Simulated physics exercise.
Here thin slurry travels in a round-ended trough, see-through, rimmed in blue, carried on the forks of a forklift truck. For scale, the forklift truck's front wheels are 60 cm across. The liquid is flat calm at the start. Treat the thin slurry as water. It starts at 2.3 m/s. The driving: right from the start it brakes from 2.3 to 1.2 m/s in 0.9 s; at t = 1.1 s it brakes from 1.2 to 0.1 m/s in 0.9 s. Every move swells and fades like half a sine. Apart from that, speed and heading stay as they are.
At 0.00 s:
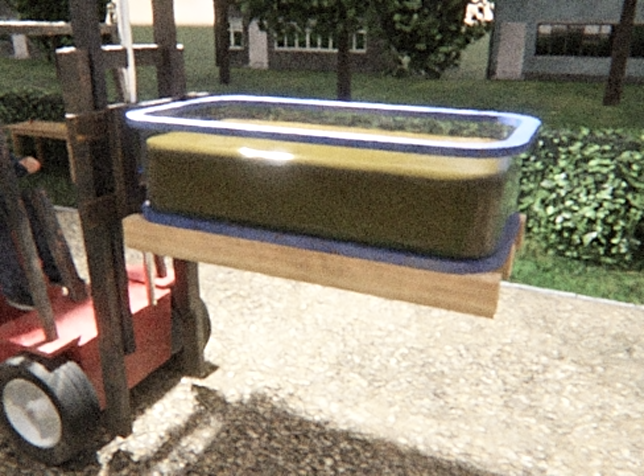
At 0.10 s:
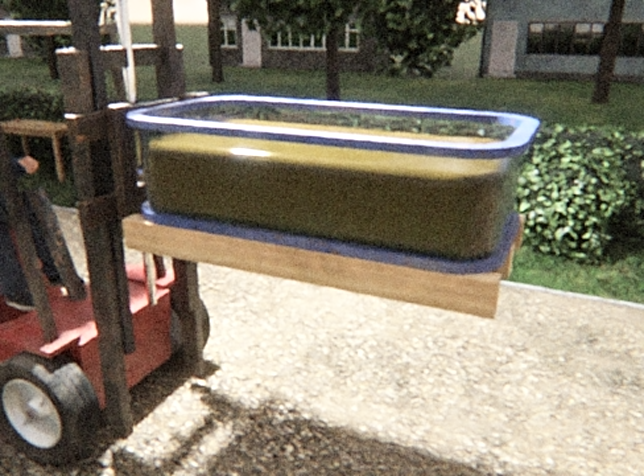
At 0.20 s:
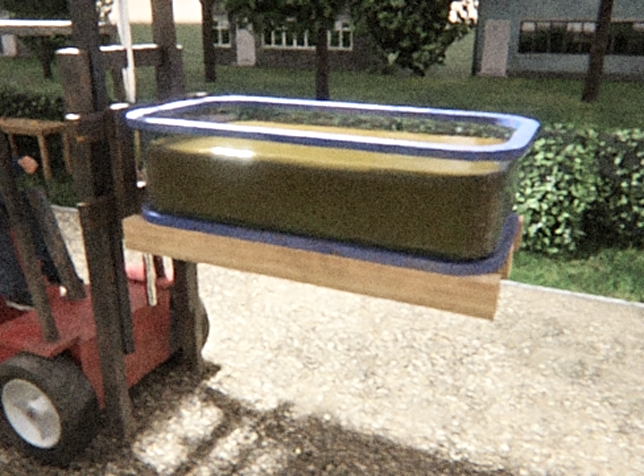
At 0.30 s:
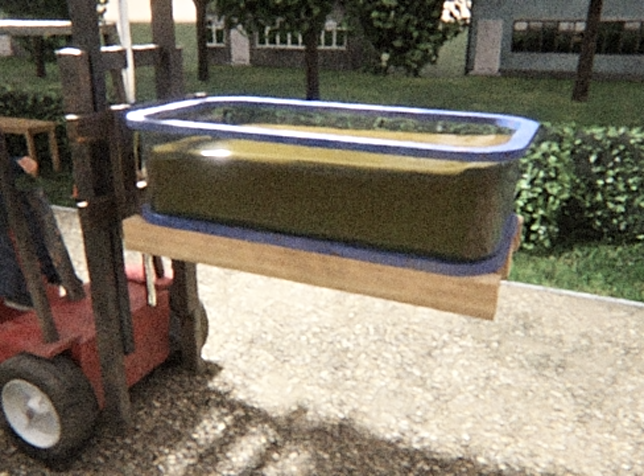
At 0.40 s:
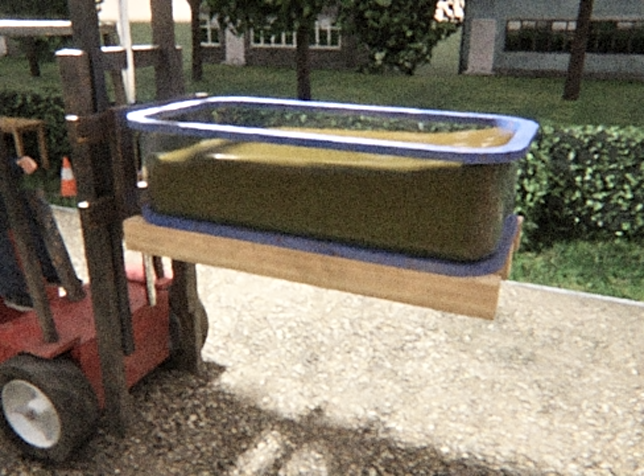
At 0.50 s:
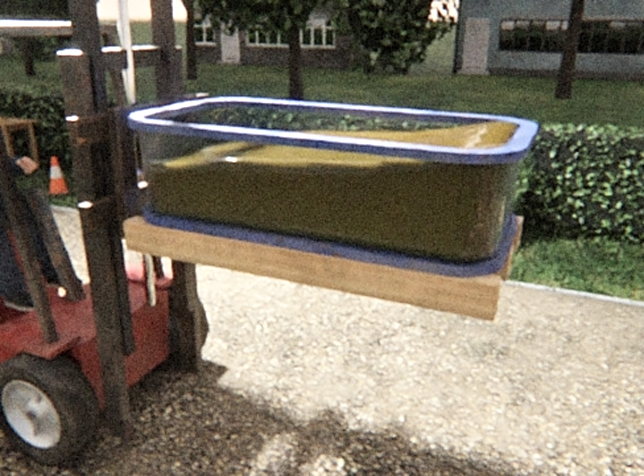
On a gravel path, a forklift carries a blue-rimmed clear trough as murky liquid rises rightward.
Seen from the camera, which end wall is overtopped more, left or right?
More leaves at the right one.
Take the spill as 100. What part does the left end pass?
Some 0 per cent of it.
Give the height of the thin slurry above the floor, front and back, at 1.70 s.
Front 32 cm, back 34 cm.
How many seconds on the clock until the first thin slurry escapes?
At about 0.9 s.
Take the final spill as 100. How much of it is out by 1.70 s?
About 100 per cent.
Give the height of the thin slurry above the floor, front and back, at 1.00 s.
Front 46 cm, back 14 cm.
Then, 1.00 s in, front 46 cm, middle 28 cm, back 15 cm above the floor; the loss stands at 1 per cent, over the right end.
Then, 1.70 s in, front 32 cm, middle 25 cm, back 35 cm above the floor; the loss stands at 4 per cent, over the right end, a little elsewhere.
Then, 2.50 s in, front 35 cm, middle 28 cm, back 23 cm above the floor; the loss stands at 4 per cent, over the right end, a little elsewhere.
Then, 4.99 s in, the loss stands at 4 per cent, over the right end, a little elsewhere; the right end has passed 3 per cent and the left end 0.
